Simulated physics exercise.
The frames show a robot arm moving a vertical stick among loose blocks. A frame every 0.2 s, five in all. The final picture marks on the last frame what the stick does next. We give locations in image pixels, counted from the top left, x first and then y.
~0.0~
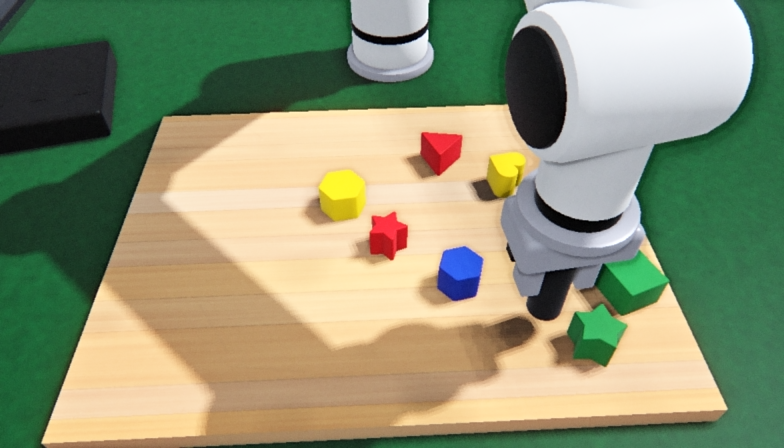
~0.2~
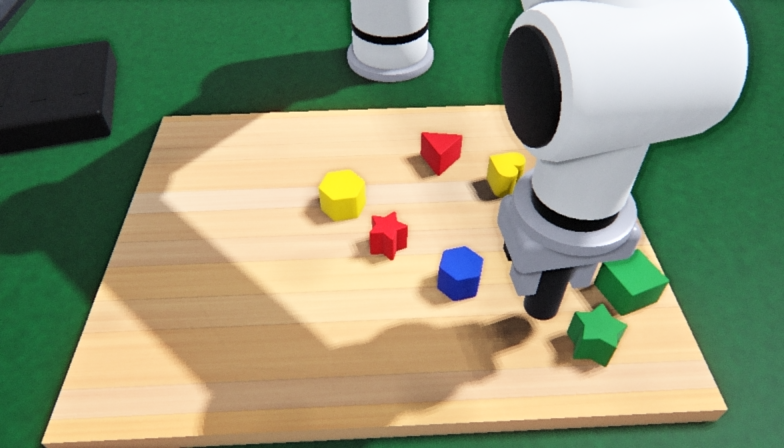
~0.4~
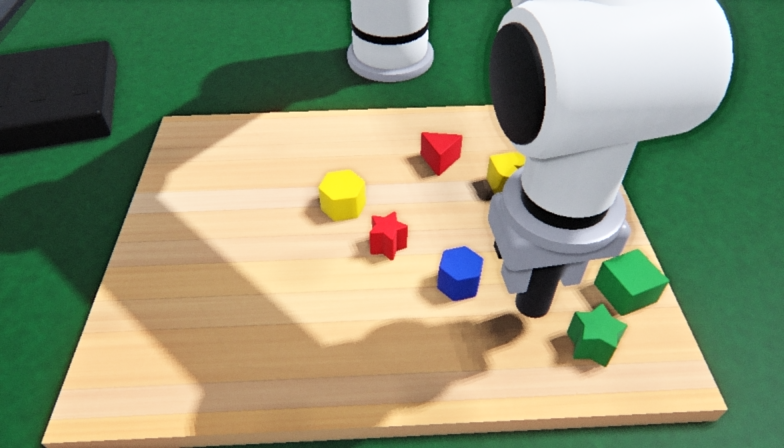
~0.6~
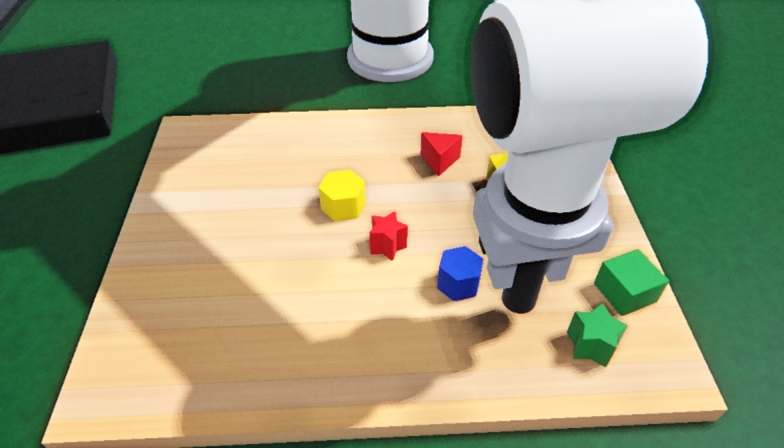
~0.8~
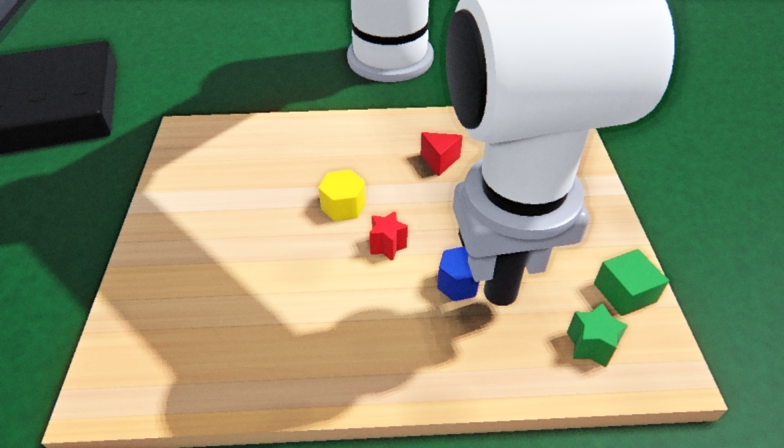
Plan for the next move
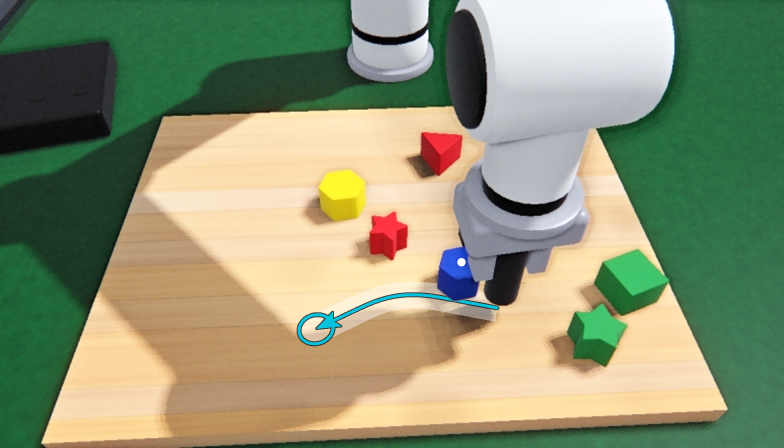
In the video, a white robot arm holding a dark vertical stick over a wooden board moves slowly left, away from the green star and toward the blue hexagonal block, while the red, yellow, blue and green blocks stay still.
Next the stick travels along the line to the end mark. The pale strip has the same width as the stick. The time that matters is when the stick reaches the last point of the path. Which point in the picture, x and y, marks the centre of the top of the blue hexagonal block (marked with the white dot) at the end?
Around (429, 245).
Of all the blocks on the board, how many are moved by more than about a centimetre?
Displaced: One.
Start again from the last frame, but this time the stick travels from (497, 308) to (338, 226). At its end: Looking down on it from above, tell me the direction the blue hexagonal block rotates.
Watching from overhead, you'd notice the blue hexagonal block rotating clockwise.
Path on the board, from (497, 308) via (434, 296) and (374, 302), ending at (316, 329); the dot is on the blue hexagonal block.
The first path, step by step. One third of the way, stick at (435, 281); blue hexagonal block at (431, 246), turned 70° clockwise.
Two thirds of the way, stick at (373, 287); blue hexagonal block at (429, 245), turned 80° clockwise.
At the end, stick at (313, 314); red star in place; blue hexagonal block at (429, 245), turned 80° clockwise.
